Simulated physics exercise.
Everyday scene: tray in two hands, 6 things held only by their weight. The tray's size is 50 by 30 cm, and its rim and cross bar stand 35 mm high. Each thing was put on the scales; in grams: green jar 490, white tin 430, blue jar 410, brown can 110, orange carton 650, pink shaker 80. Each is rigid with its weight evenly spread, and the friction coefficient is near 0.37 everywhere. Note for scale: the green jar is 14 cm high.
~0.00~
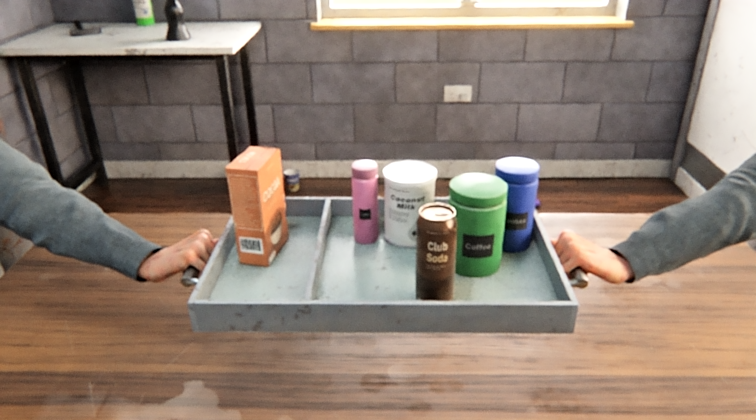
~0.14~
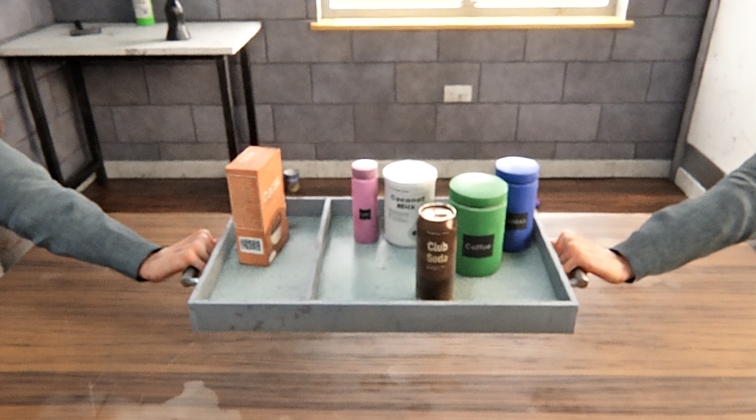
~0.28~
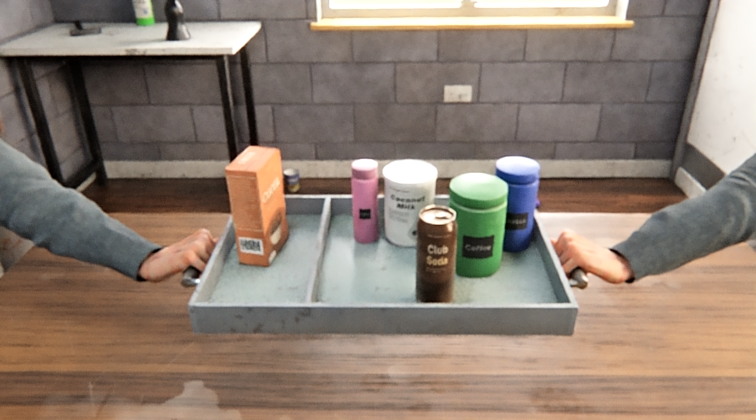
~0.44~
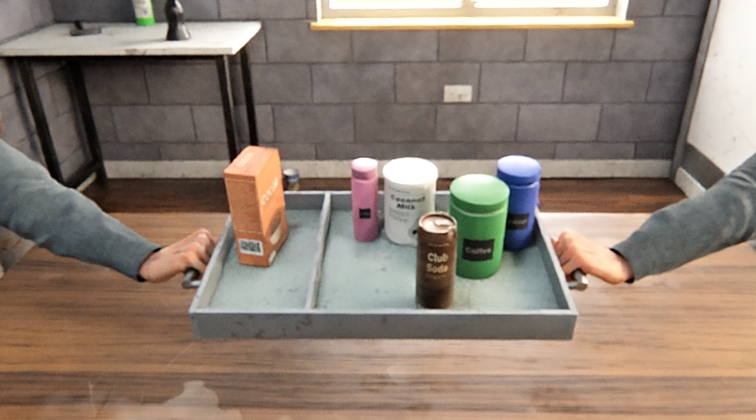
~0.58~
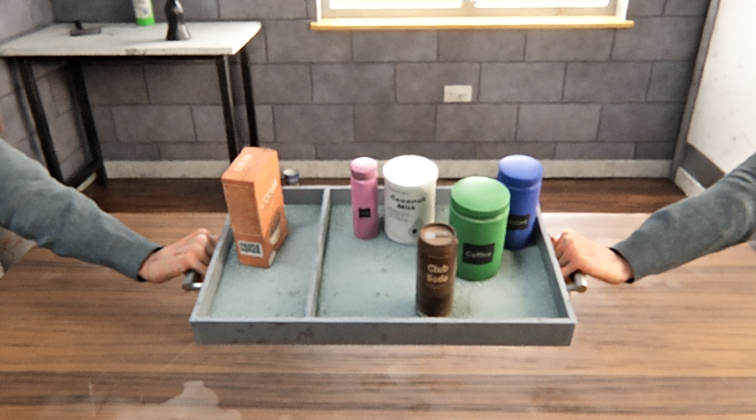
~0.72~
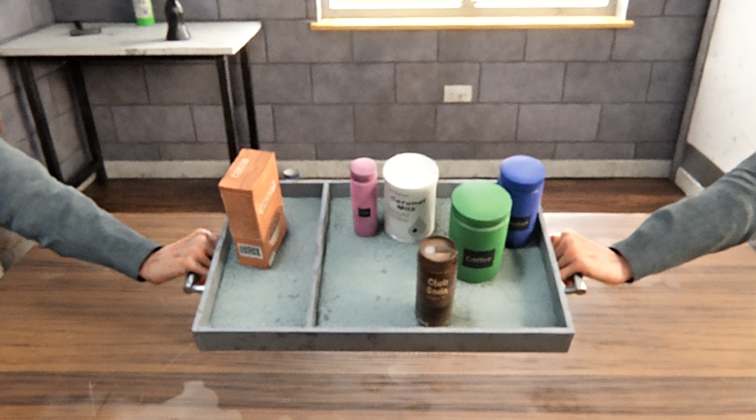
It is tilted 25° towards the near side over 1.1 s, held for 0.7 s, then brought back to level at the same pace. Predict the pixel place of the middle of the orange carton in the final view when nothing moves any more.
The middle of the orange carton lies at about (234, 250).
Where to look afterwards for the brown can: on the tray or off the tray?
When everything stops, the brown can is out of bounds.
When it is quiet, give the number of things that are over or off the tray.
It adds up to 2.
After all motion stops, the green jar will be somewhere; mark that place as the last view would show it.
Close to pixel (483, 263) in the final view.
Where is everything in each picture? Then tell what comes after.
In the first frame, tray level; orange carton (259, 206); green jar (476, 225).
In the second frame, tray level; blue jar (513, 205); brown can (436, 259).
In the third frame, tilt 1°, near edge down; pink shaker (365, 202); green jar (476, 226).
In the fourth frame, tilt 5°, near edge down; white tin (409, 202); blue jar (514, 204).
In the fifth frame, tilt 10°, near edge down; brown can (436, 275); pink shaker (365, 200).
In the sixth frame, tilt 15°, near edge down; orange carton (256, 210); green jar (477, 233).
After 1.12 s, tilt 25°, near edge down; orange carton slid 2 cm near (252, 226); pink shaker tipped 64° from how it sat; brown can tipped 14° from how it sat.
After 1.32 s, tilt 25°, near edge down; brown can now off the tray; orange carton slid 8 cm near (247, 258); pink shaker on its side.
After 1.52 s, tilt 25°, near edge down; orange carton tipped 8° from how it sat near (234, 296); pink shaker on its side; blue jar slid 15 cm.
After 2.42 s, tilt 14°, near edge down; orange carton tipped 10° from how it sat near (230, 277); pink shaker on its side; blue jar slid 18 cm.
At rest (3.7 s), off the tray, brown can; tipped over on the tray, pink shaker; not toppled but over 5 cm from the start, green jar, white tin, blue jar and orange carton. In the last view, orange carton near (234, 250).
